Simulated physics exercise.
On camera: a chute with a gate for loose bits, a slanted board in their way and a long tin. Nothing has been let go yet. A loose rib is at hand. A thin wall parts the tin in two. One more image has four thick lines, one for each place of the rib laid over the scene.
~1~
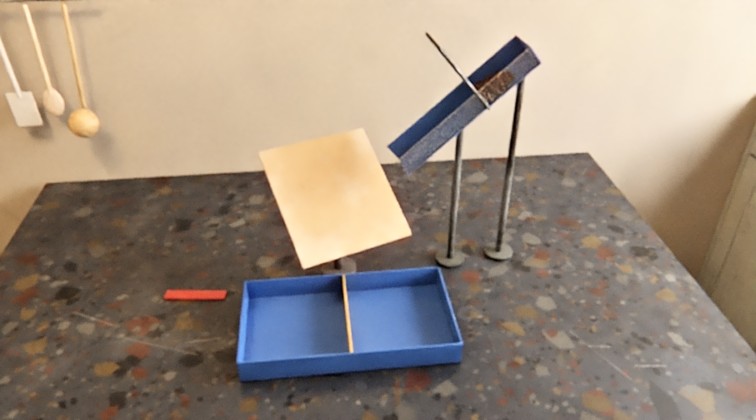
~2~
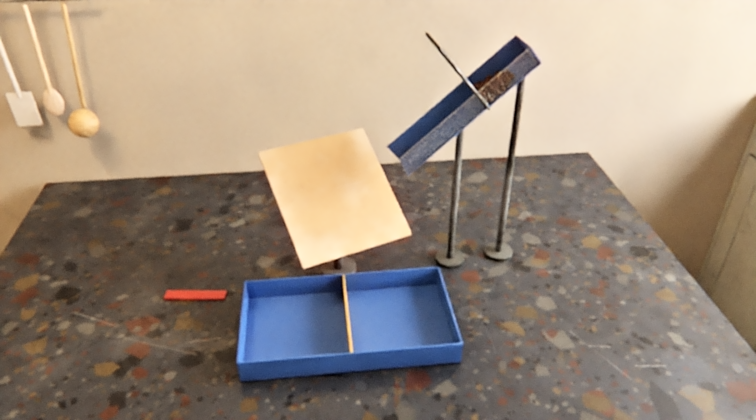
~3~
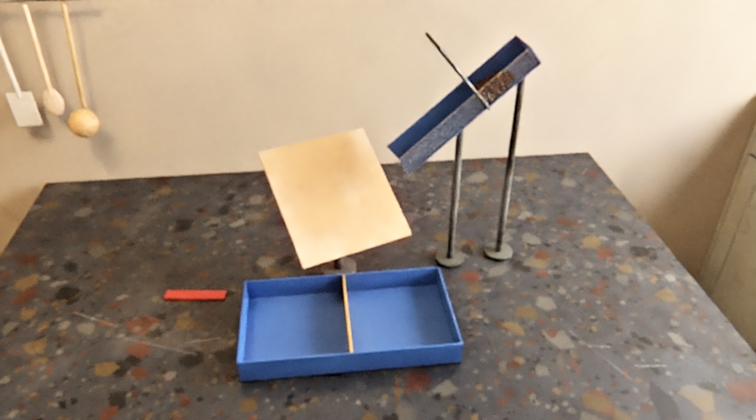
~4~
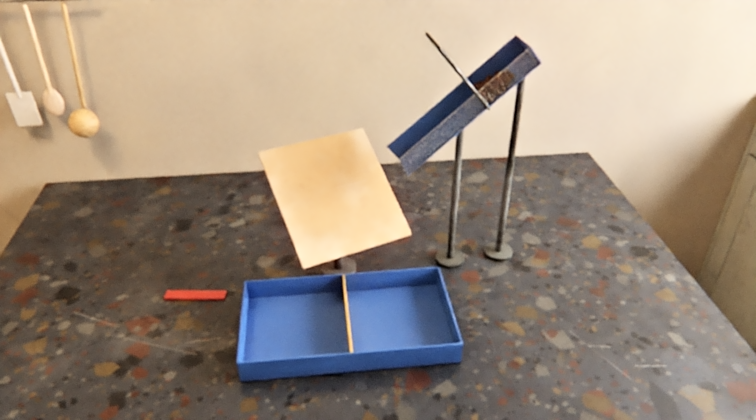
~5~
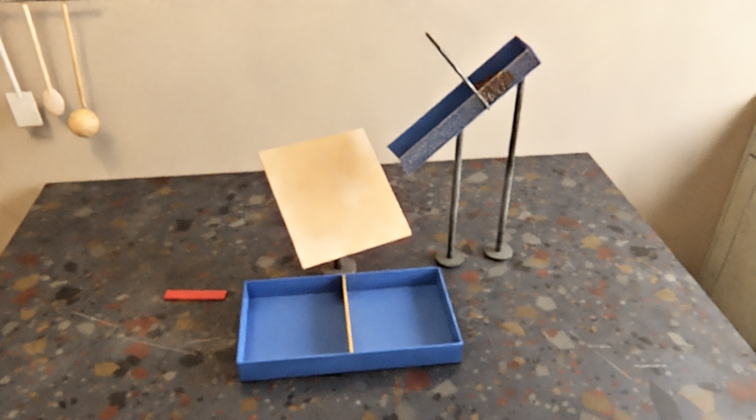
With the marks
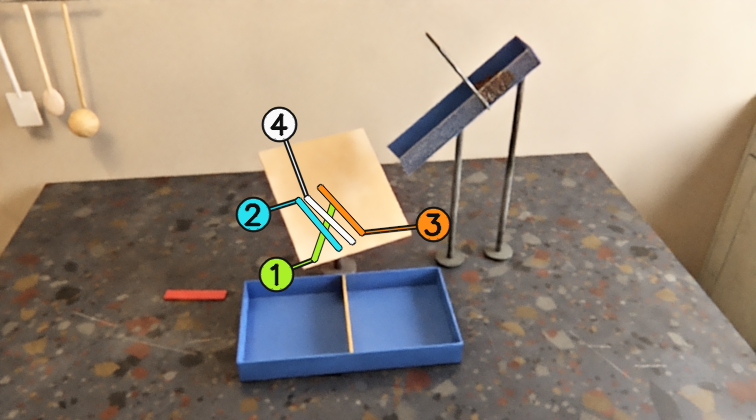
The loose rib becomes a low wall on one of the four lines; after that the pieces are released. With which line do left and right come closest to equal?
I would pick line 1.
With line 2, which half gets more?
More lands on the right.
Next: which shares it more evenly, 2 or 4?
That is line 2.
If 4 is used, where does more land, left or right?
Right.
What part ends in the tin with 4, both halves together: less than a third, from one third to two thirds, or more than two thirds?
It is more than two thirds.
On the marked copy, line 1 from (333, 204) to (314, 259); line 2 from (298, 200) to (338, 248); line 3 from (320, 187) to (362, 232); line 4 from (307, 198) to (352, 241).
With 1, of what is caught, about two thirds in the left half, about a third in the right.
With 2, of what is caught, a small part in the left half, most in the right.
With 3, of what is caught, a small part in the left half, nearly all in the right.
With 4, of what is caught, a stray few in the left half, nearly all in the right.
